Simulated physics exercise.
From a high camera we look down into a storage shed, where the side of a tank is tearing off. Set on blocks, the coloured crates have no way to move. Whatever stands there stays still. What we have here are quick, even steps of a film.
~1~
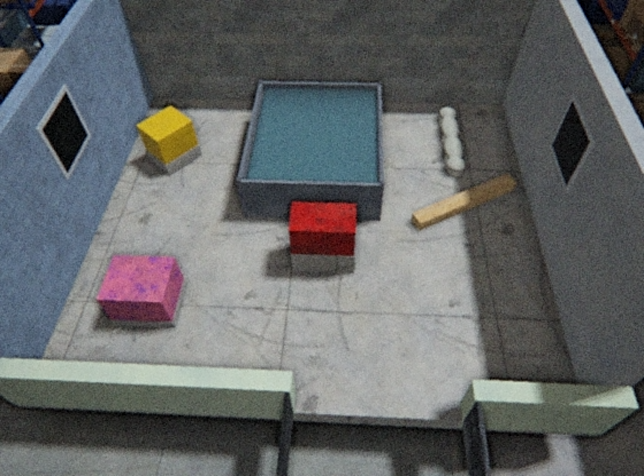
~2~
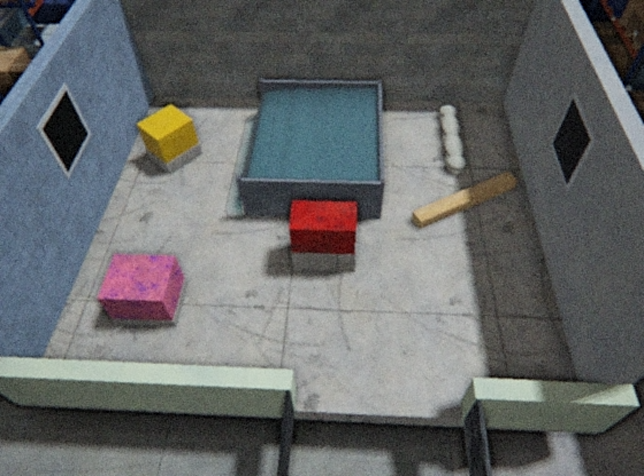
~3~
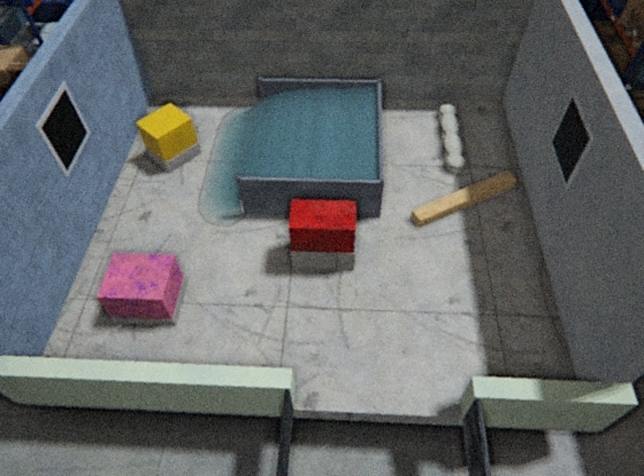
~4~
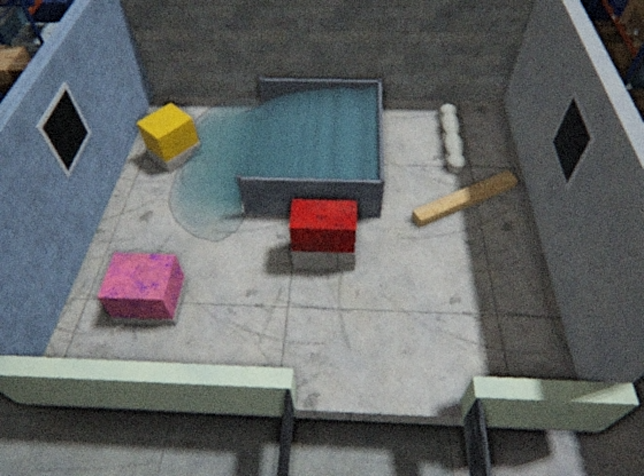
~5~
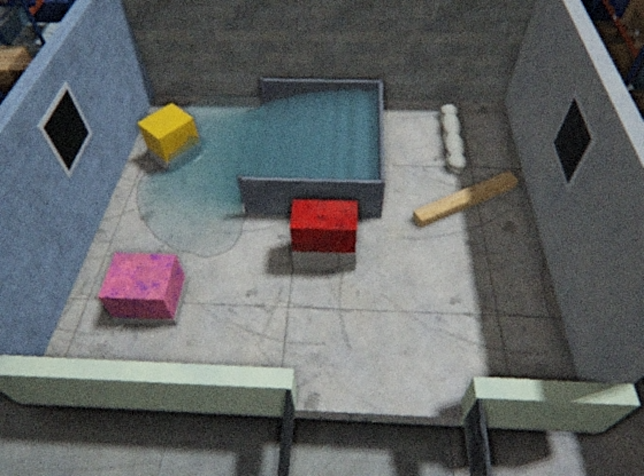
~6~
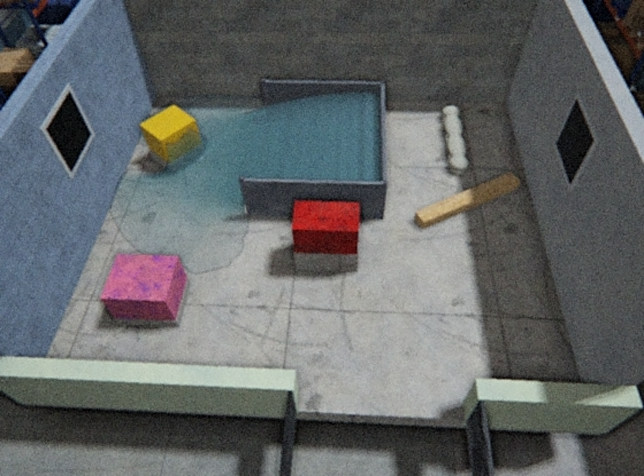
We see a tank of teal water in a walled space with yellow, red and pink crates; its left side opens and water pours out, spreading leftward across the floor past the yellow crate and toward the pink one.
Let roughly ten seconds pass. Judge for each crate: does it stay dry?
Outcome: The yellow crate will not stay dry; the red crate will come through untouched; the pink crate will not stay dry.
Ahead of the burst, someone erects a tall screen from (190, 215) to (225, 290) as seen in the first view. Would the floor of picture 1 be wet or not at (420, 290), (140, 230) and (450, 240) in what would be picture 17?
Outcome by spot, in order - unwatered, watered, unwatered.
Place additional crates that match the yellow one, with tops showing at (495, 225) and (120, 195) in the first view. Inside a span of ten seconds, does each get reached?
Result, in sequence: Is missed, is inundated.
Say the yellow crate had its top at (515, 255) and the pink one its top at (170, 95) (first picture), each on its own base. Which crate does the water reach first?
It's the one in pink.
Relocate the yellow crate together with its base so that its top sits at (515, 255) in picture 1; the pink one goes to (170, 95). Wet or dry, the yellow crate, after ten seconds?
As for the yellow crate, it keeps clear.
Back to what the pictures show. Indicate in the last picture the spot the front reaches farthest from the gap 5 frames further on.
My estimate: Roughly (67, 309).
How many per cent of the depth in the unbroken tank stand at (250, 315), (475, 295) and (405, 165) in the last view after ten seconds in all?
About 10 per cent, then 14 per cent, then 6 per cent.
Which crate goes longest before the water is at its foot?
Should be the red one.
A moment on, water covers 30 % of the floor; the yellow crate water round its plinth, the red crate not reached, the pink crate water round its plinth.
Next, water covers 35 % of the floor; the yellow crate water round its plinth, the red crate not reached, the pink crate water round its plinth.
Then, water covers 55 % of the floor; the yellow crate water round its plinth, the red crate water round its plinth, the pink crate water round its plinth.
Later, water covers 95 % of the floor; the yellow crate water round its plinth, the red crate water round its plinth, the pink crate water round its plinth.
In the end, water covers 95 % of the floor; the yellow crate was topped, the red crate stayed above the water, the pink crate was topped.
